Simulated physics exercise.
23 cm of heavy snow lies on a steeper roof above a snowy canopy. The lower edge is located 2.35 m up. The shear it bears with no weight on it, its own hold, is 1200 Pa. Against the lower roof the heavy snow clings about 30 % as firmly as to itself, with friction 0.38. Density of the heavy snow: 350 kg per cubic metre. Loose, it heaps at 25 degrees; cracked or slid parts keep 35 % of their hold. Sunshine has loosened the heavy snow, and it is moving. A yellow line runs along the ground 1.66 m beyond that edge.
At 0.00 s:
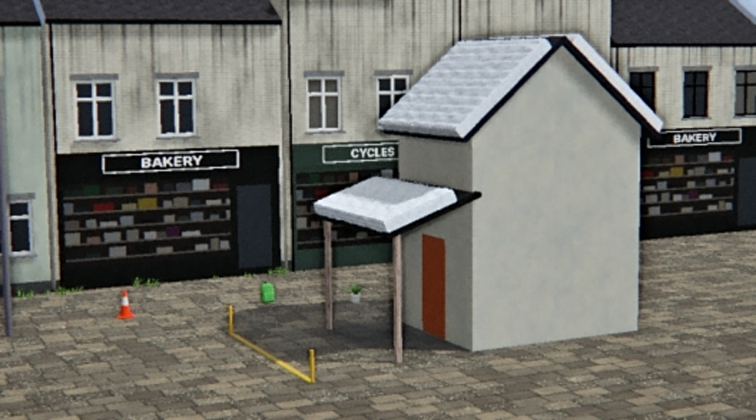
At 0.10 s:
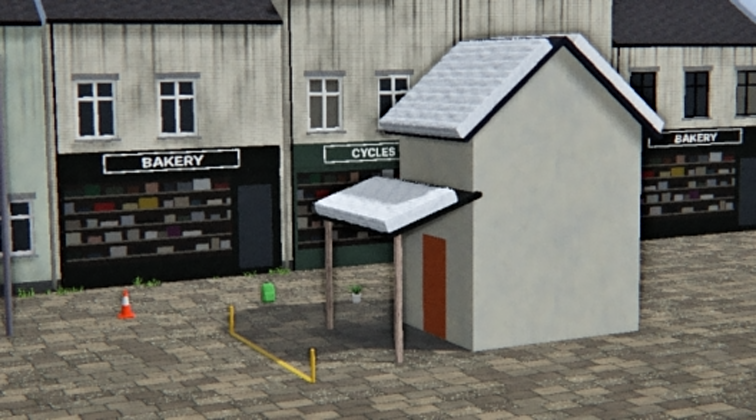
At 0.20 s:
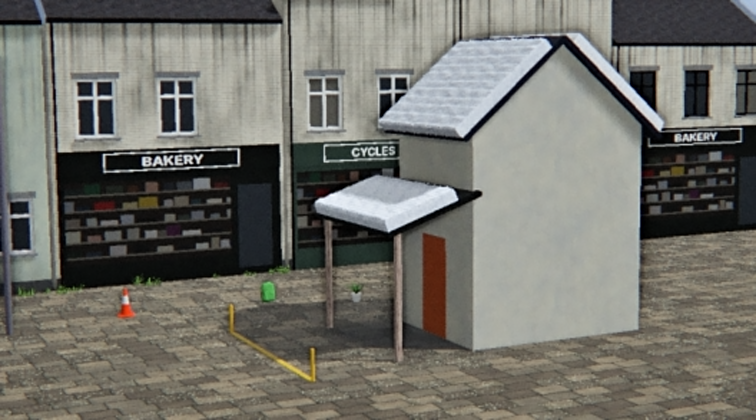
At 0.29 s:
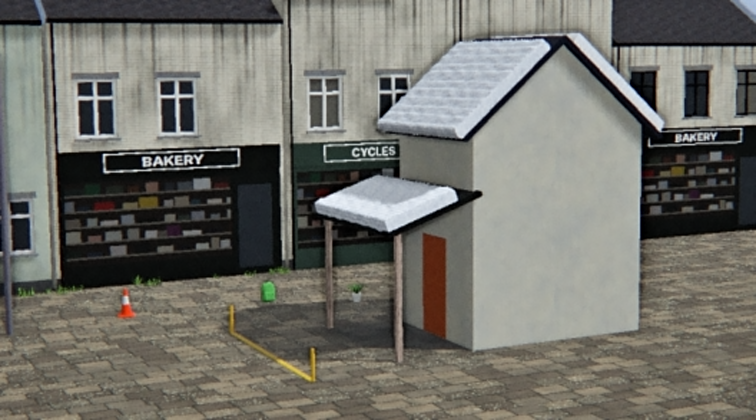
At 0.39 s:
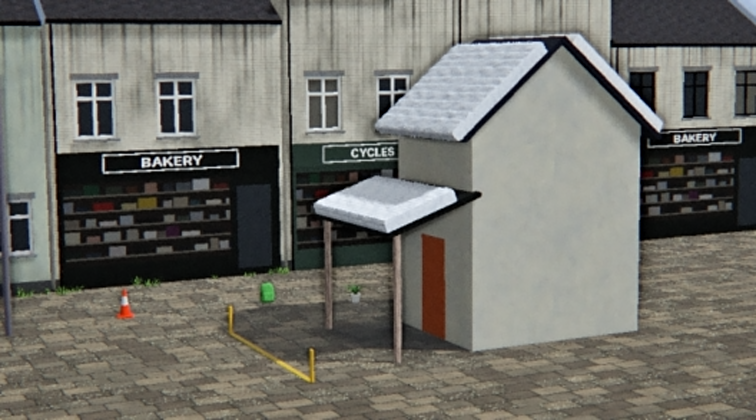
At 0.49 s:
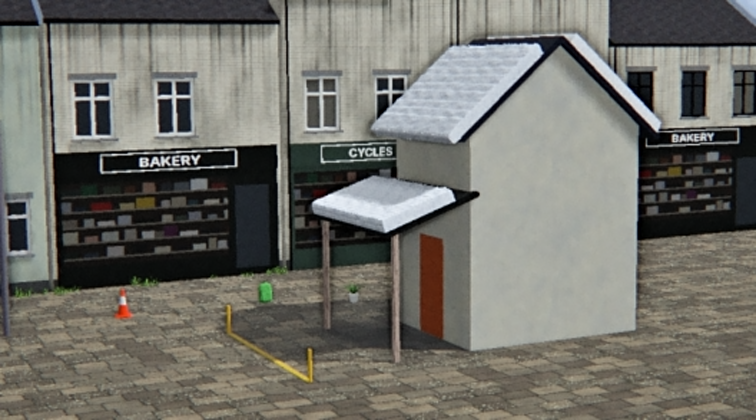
The thick snow on the small grey building's main roof slid slowly down the left slope in one piece, edging slightly past the eave, while the snow on the lower porch roof stayed put.
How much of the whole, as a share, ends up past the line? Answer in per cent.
Something like 7 per cent.
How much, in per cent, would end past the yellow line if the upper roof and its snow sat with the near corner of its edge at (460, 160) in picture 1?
It would then be around 0 percent.
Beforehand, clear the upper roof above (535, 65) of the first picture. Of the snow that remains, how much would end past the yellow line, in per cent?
I'd put it at around 2 percent.
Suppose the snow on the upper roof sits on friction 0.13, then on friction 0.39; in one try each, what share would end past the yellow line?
I'd expect around 30 percent, then around 12 percent.
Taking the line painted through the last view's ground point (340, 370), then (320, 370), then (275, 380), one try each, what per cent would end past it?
I'd guess near 18 %, then near 10 %, and near 1 % on the last try.
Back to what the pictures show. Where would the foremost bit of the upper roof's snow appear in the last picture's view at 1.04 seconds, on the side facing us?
Look roughly at (426, 193).
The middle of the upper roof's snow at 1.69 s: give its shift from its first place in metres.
Roughly 2.4 m.
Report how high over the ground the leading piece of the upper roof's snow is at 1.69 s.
About 2.8 m.
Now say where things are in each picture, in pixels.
The first picture shows leading edge of the heavy snow at (461, 130).
The second picture shows leading edge of the heavy snow at (462, 130), its middle shifted 7 mm.
The third picture shows leading edge of the heavy snow at (461, 130), its middle shifted 2.5 cm.
The fourth picture shows leading edge of the heavy snow at (460, 131), its middle shifted 5.6 cm, 2 % of it past the upper edge, in one piece.
The fifth picture shows leading edge of the heavy snow at (457, 134), its middle shifted 10 cm, 4 % of it past the upper edge, in one piece.
The sixth picture shows leading edge of the heavy snow at (453, 131), its middle shifted 17 cm, 7 % of it past the upper edge, in one piece.
After 1.04 s, none is below the lower edge and 0 % is past the line.
After 1.69 s, none is below the lower edge and 0 % is past the line.
After 2.35 s, 17 % is below the lower edge and 0 % is past the line.
After 3.00 s, 35 % is below the lower edge and 6 % is past the line.
After 4.20 s, at the end, 36 % is below the lower edge and 7 % is past the line.
